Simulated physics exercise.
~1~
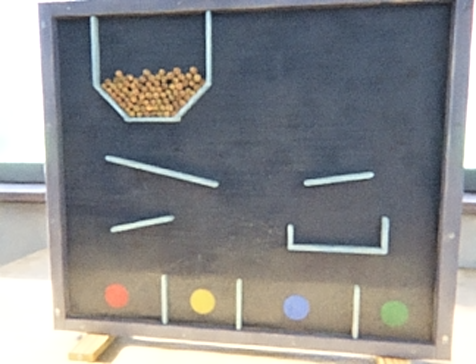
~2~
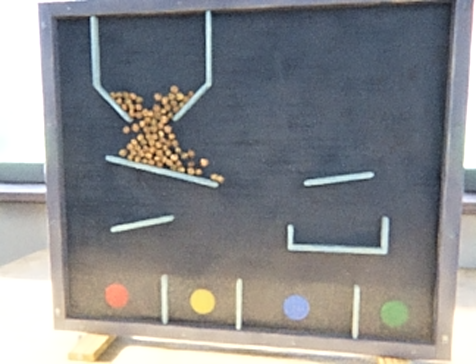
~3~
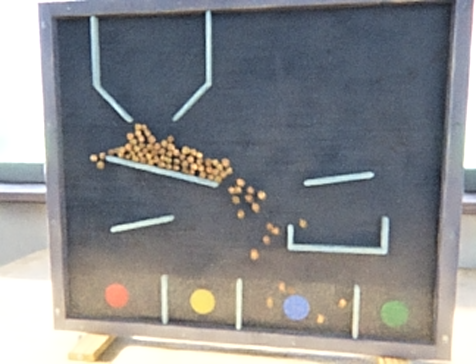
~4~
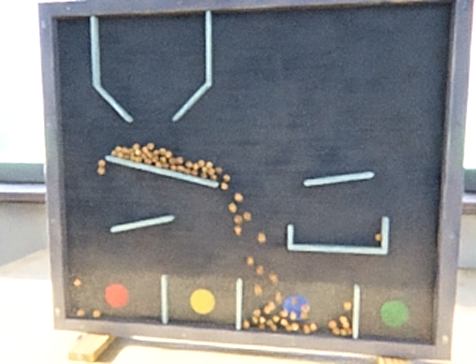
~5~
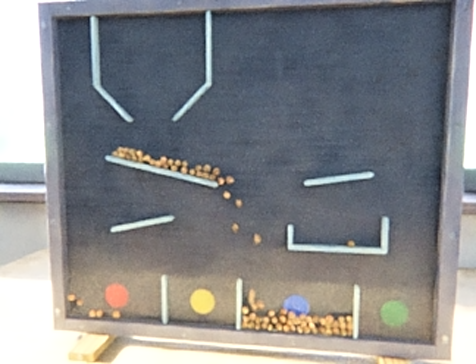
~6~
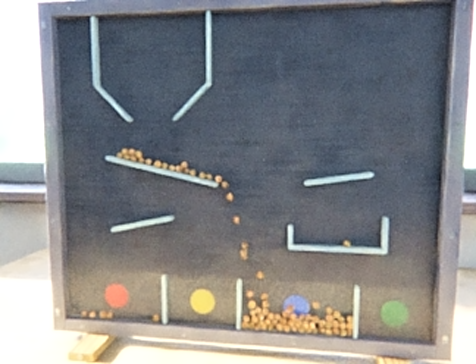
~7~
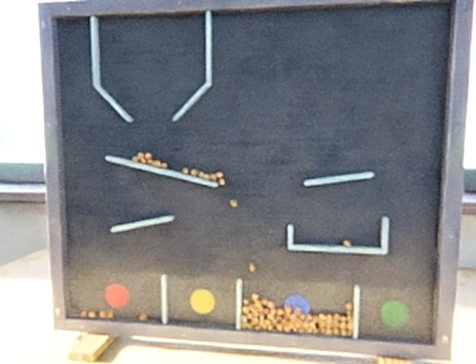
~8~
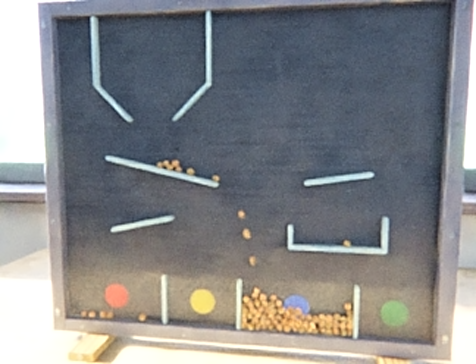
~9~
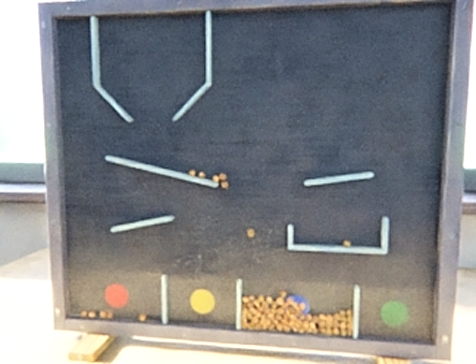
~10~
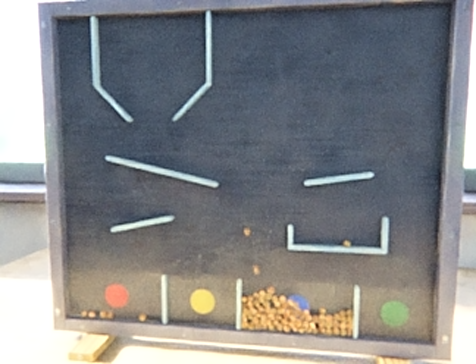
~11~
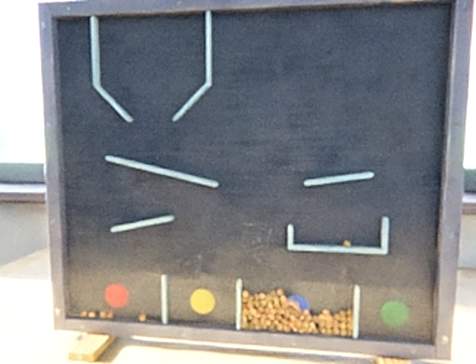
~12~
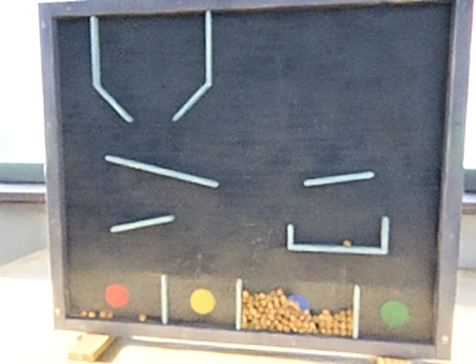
At first, plain wooden beads sit packed in a hopper at the upper left of a dark upright board, above fixed ledges and four bins marked red, yellow, blue and green. The hopper opens at the bottom, and the beads pour onto a sloping ledge. Most slide right and drop off its lower end toward the blue bin, while a few spill over the left side into the red bin. One bead settles in the tray at the right. The stream thins until the slope is bare, leaving a heap in blue, a few beads in red, and yellow and green empty.
